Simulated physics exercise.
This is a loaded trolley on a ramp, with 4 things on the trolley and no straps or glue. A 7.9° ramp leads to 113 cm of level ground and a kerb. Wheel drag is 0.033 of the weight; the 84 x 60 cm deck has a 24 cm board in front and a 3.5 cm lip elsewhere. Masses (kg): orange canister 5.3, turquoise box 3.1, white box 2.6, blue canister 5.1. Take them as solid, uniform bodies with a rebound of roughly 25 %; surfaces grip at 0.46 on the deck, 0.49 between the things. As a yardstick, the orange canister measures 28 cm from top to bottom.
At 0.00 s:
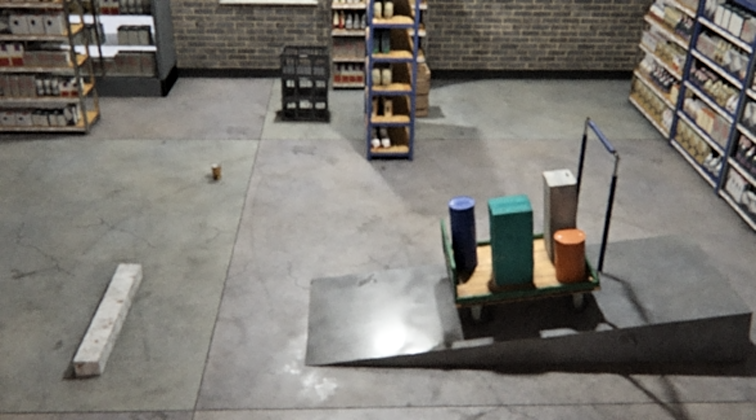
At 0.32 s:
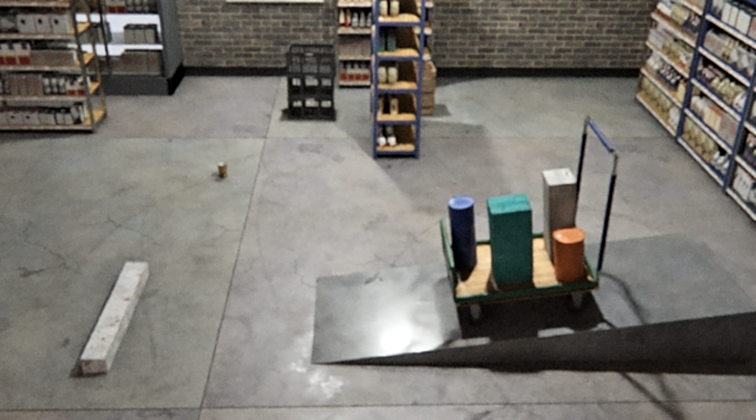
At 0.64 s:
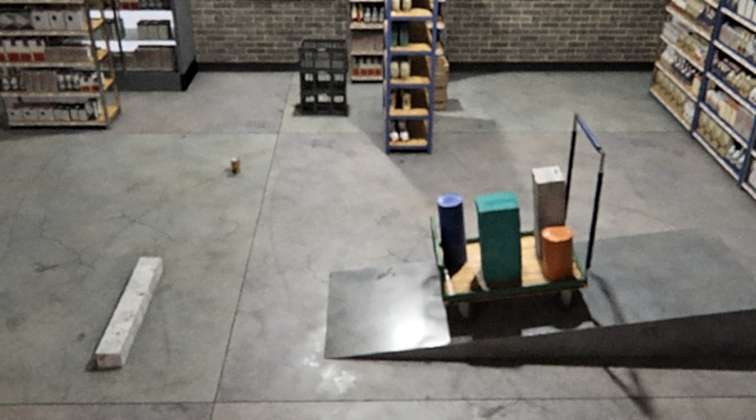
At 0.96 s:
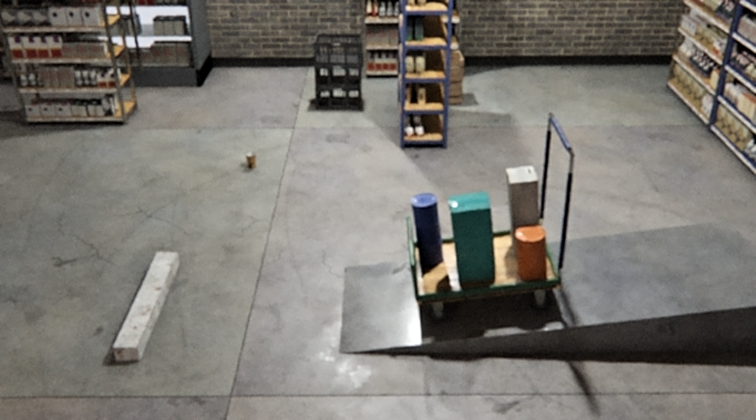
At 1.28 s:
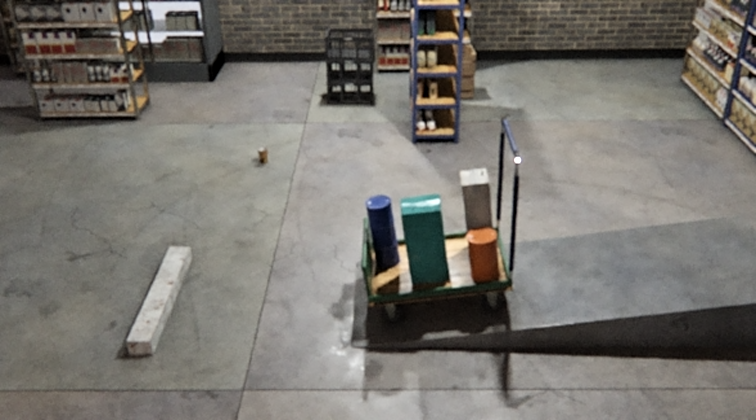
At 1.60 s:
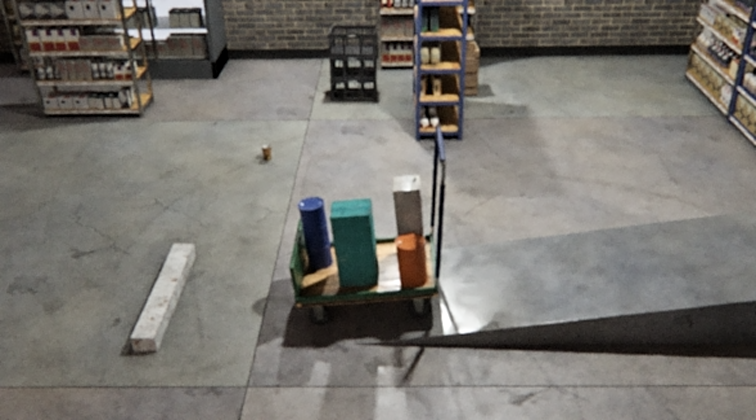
A loaded trolley rolls left down a ramp and onto the level concrete floor.
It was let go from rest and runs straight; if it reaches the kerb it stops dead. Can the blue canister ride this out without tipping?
The blue canister stays upright.
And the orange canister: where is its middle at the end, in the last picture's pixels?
Near (234, 269).
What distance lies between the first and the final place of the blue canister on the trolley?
Some 2 cm.
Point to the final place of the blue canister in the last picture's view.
Around (177, 235).
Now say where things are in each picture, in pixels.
In the first picture, 205 cm to the kerb; blue canister (464, 233); orange canister (570, 256).
In the second picture, 202 cm to the kerb; white box (559, 215); orange canister (569, 255).
In the third picture, 187 cm to the kerb; turquoise box (499, 238); white box (549, 213).
In the fourth picture, 163 cm to the kerb; orange canister (532, 253); turquoise box (473, 238).
In the fifth picture, 128 cm to the kerb; white box (478, 215); orange canister (484, 255).
In the sixth picture, 84 cm to the kerb; blue canister (316, 234); turquoise box (355, 243).
By 2.00 s, 22 cm to the kerb.
By 2.30 s, trolley at the kerb; white box rocked 14° off its seat; turquoise box 14 cm from its spot; orange canister 14 cm from its spot.
By 2.40 s, trolley at the kerb; blue canister 2 cm from its spot near (177, 235); white box rocked 29° off its seat; turquoise box 20 cm from its spot.
When it is over (3.1 s), lying over on the trolley, white box; not toppled but over 10 cm from the start, orange canister and turquoise box; blue canister within 10 cm of the start. End places, in pixels of the last picture, blue canister near (177, 235).
